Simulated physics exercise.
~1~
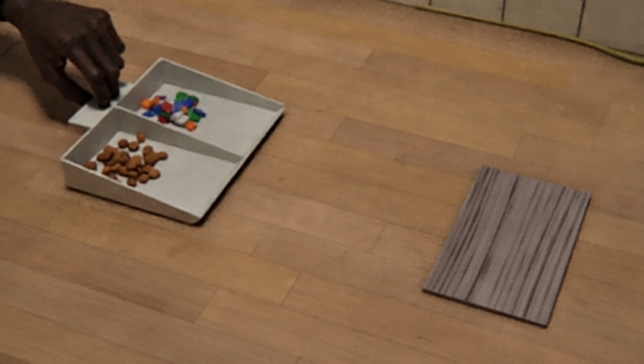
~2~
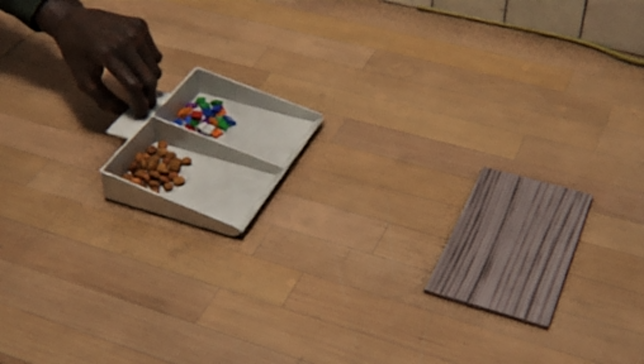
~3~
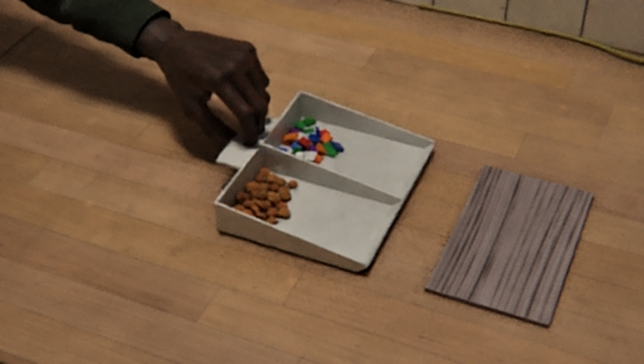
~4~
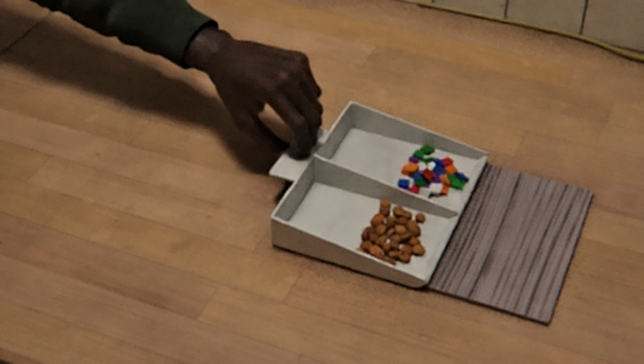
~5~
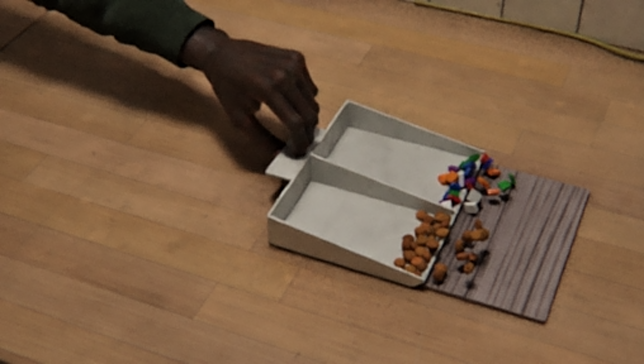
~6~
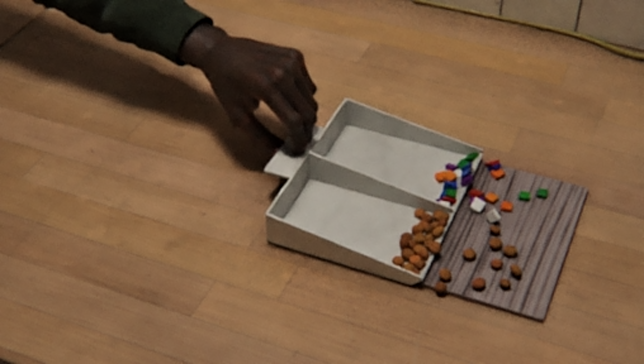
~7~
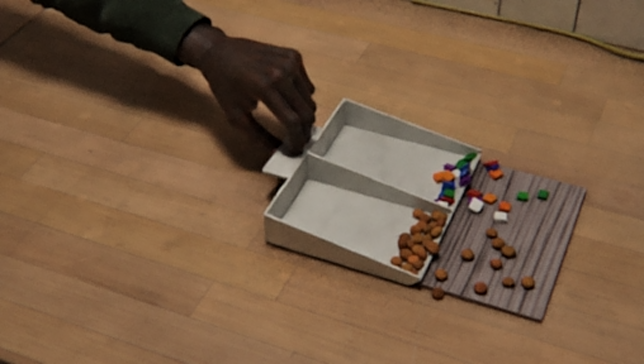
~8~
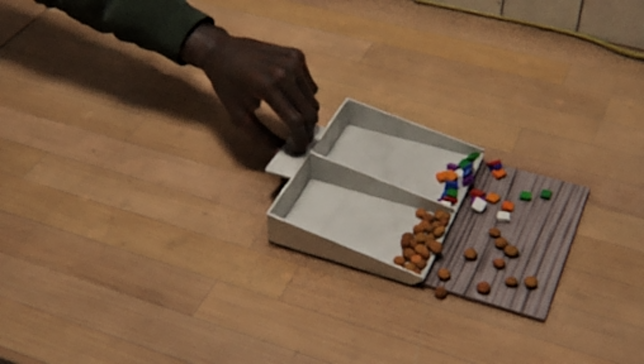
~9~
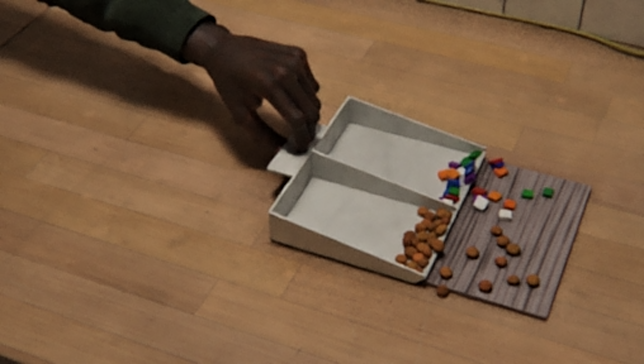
A pale, shallow tray split into two compartments slides across a wooden surface, seen from above at an angle, pushed by a hand in a dark green sleeve from the left. Brown pellets sit in the near compartment and small multicoloured pieces in the far one, while a grey, streaked flat board lies to the right. The tray moves right until it stops at the board, and both lots slide forward to its low front edge. Some of each spill onto the board and scatter. The tray rests there, still held, with most pieces bunched inside the rim.
